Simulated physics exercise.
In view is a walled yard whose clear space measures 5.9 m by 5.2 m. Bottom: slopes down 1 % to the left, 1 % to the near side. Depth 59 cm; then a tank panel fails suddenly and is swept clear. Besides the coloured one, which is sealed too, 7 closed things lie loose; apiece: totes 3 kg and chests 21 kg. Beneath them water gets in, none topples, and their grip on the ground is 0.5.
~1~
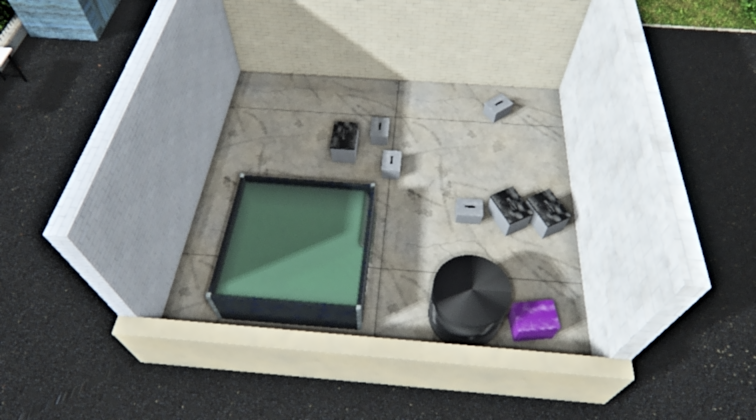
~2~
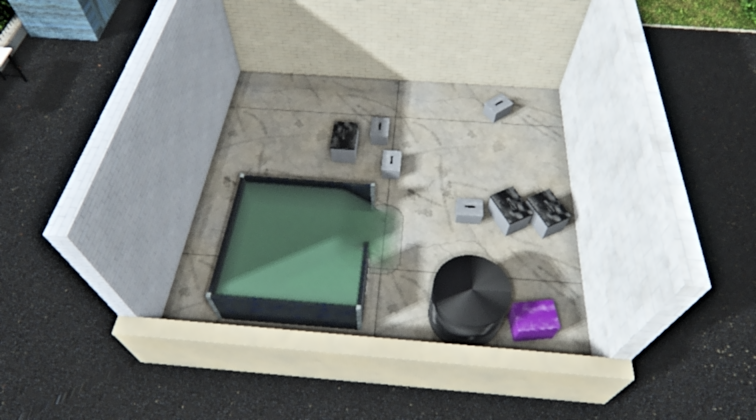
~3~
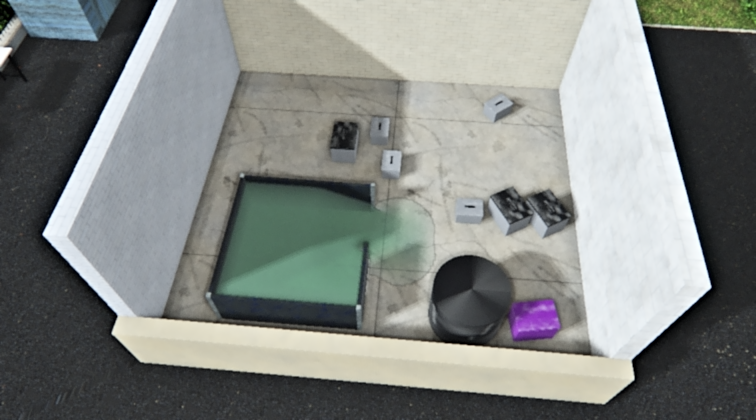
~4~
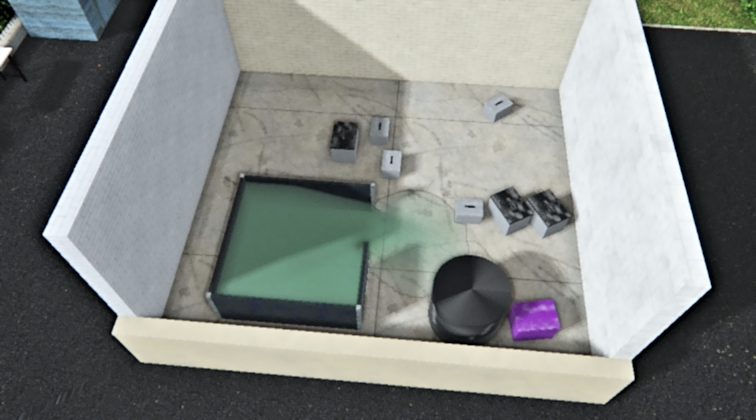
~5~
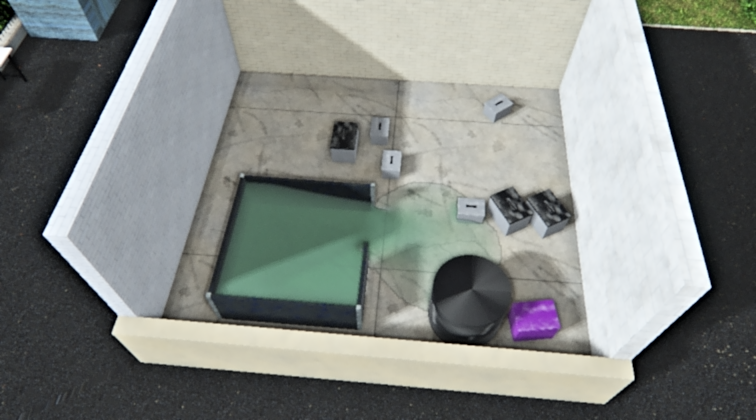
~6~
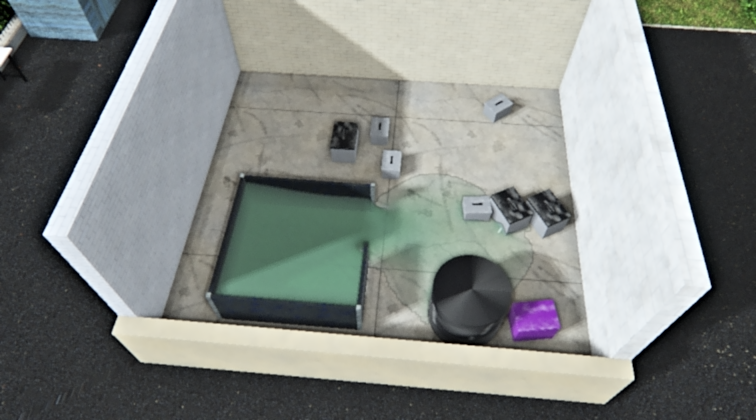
Green-tinted water spreading rightward from a dark-walled tank across a walled yard floor, a small grey box shifting slightly right.
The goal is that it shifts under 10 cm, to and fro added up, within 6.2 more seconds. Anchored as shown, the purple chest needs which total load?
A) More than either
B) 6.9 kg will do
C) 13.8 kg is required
A.
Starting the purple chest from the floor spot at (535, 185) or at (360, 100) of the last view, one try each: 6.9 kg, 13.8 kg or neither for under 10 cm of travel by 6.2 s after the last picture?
In turn: Both fail; both fail.
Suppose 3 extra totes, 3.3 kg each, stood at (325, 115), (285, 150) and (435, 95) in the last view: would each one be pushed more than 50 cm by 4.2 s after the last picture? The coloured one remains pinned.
Each in turn: Not that far, not that far, further than that.
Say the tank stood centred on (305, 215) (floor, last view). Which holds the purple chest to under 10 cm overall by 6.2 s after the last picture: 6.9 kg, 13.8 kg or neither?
Then the answer is that no option works.
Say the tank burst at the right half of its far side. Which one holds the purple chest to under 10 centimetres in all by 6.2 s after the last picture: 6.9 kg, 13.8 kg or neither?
Then, in short, the larger is needed.
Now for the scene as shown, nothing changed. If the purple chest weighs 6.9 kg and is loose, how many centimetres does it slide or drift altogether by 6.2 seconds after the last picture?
Total path: Approx. 200 cm.
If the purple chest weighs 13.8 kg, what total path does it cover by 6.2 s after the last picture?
About 150 cm.
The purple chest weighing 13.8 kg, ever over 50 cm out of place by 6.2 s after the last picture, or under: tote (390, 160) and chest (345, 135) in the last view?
One after the other: Does not reach it, then does not reach it.
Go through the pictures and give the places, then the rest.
In the first picture, the purple chest at (536, 315), on the bottom; water covers 3.6 m2; 0 of 8 have shifted.
In the second picture, the purple chest at (536, 315) rests on the ground; 4.0 m2 under water; 0 of 8 have shifted.
In the third picture, the purple chest at (536, 315) rests on the ground; water covers 4.8 m2; 0 of 8 have shifted.
In the fourth picture, the purple chest at (536, 315) rests on the ground; 5.7 m2 under water; 0 of 8 have shifted.
In the fifth picture, the purple chest at (536, 315) rests on the ground; water covers 6.5 m2; 0 of 8 have shifted.
In the sixth picture, the purple chest at (536, 315) rests on the ground; 7.3 m2 under water; 1 of 8 have shifted.
Then, 0.6 s after the last picture the purple chest would be 0 cm from its start with 6.9 kg and 0 cm from its start with 13.8 kg; 1 cm of water round it then.
Then, 2.3 s after the last picture the purple chest would be 17 cm from its start with 6.9 kg and 14 cm from its start with 13.8 kg; 8 cm of water round it then.
Then, 4.2 s after the last picture the purple chest would be 71 cm from its start with 6.9 kg and 61 cm from its start with 13.8 kg; 11 cm of water round it then.
Then, 6.2 s after the last picture the purple chest would be 14 cm from its start with 6.9 kg and 49 cm from its start with 13.8 kg; 8 cm of water round it then.
